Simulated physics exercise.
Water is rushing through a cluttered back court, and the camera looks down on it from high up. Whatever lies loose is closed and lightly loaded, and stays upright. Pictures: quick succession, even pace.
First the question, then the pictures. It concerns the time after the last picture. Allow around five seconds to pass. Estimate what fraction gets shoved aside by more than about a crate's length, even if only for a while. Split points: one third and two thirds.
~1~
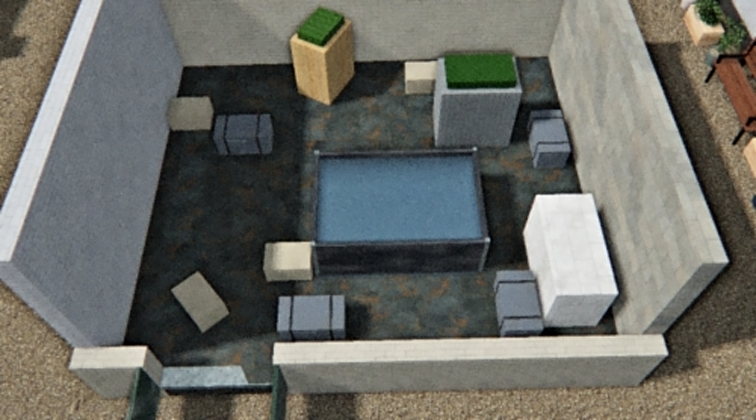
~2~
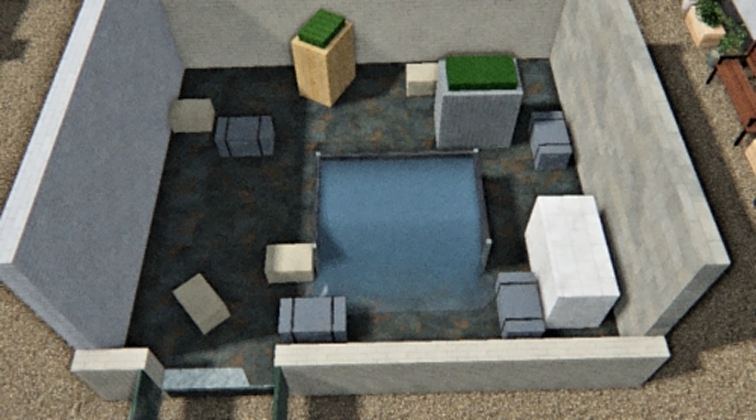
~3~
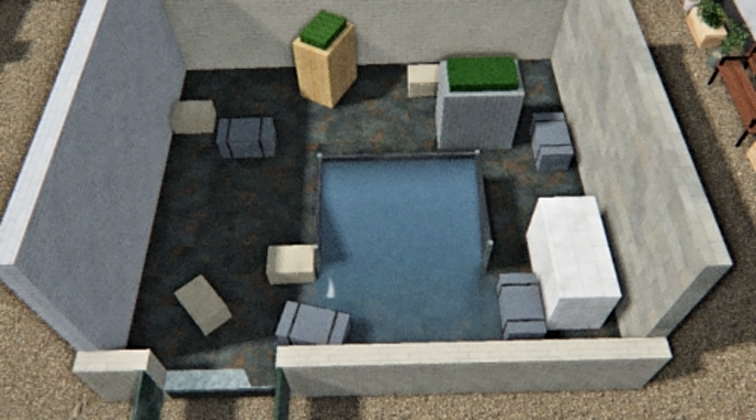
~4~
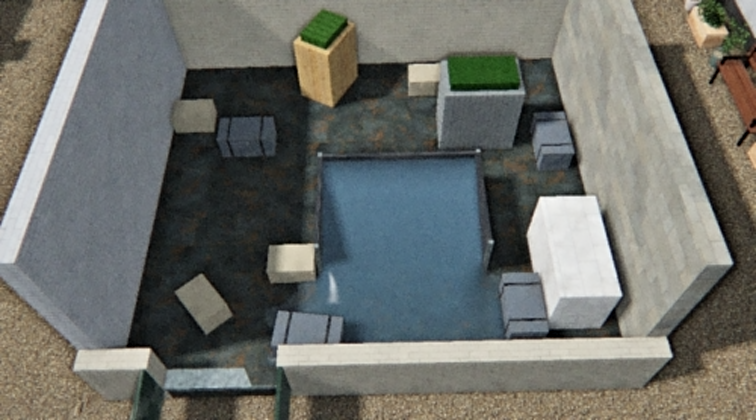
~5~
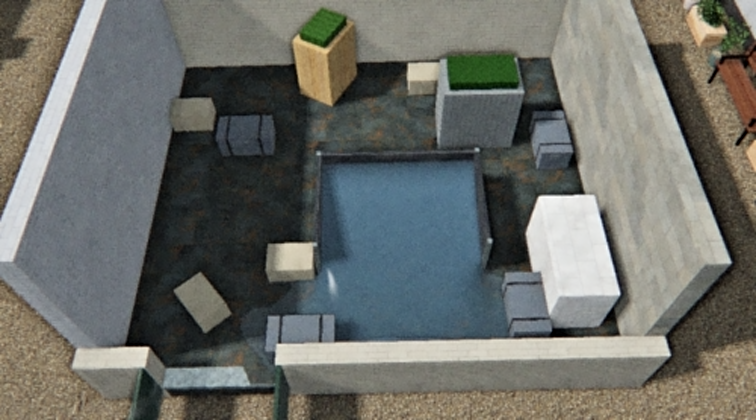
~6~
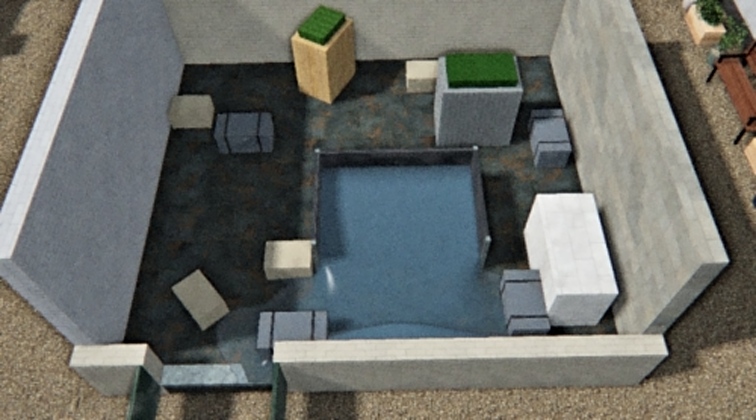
Two thirds or higher.
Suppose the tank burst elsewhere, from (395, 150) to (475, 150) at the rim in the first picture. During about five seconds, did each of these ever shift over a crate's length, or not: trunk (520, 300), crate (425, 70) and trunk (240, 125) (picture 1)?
Well, in order they come out as beyond that mark, beyond that mark and beyond that mark.
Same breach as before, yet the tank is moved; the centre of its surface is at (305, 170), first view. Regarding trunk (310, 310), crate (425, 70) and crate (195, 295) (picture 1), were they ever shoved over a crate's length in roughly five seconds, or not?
Covered the distance, short of it, covered the distance.
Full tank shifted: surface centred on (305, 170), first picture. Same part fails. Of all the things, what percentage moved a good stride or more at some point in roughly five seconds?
Close to 80 in a hundred.
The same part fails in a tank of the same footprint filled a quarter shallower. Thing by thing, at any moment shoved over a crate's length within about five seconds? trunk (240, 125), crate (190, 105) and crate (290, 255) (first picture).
Going through them, I'd say never got there, then got there, then never got there.
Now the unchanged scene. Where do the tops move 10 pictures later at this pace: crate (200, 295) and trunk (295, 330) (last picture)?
Look for them at about (151, 229) and about (142, 299).
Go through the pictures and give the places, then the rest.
The first frame shows a trunk at (312, 312), on the bottom; a trunk at (520, 299) rests on the ground; 0 of 8 have shifted.
The second frame shows a trunk at (313, 314), on the bottom; a trunk at (521, 301) rests on the ground; 0 of 8 have shifted.
The third frame shows a trunk at (313, 324) rests on the ground, close to its start; a trunk at (523, 302), on the bottom; 1 of 8 have shifted.
The fourth frame shows a trunk at (308, 331), on the bottom, close to its start; a trunk at (525, 301) rests on the ground; 1 of 8 have shifted.
The fifth frame shows a trunk at (301, 333), on the bottom, a stride from its start; a trunk at (529, 301) rests on the ground, close to its start; 2 of 8 have shifted.
The sixth frame shows a trunk at (293, 329) rests on the ground, a stride from its start; a trunk at (527, 299) rests on the ground, close to its start; 2 of 8 have shifted.
A moment on, 1 of 8 are well off their spots; 0 afloat.
Next, 3 of 8 are well off their spots; 2 afloat.
Later, 4 of 8 are well off their spots; 4 afloat.
In the end, 6 of 8 are well off their spots, and 6 have been at some point; 5 afloat.
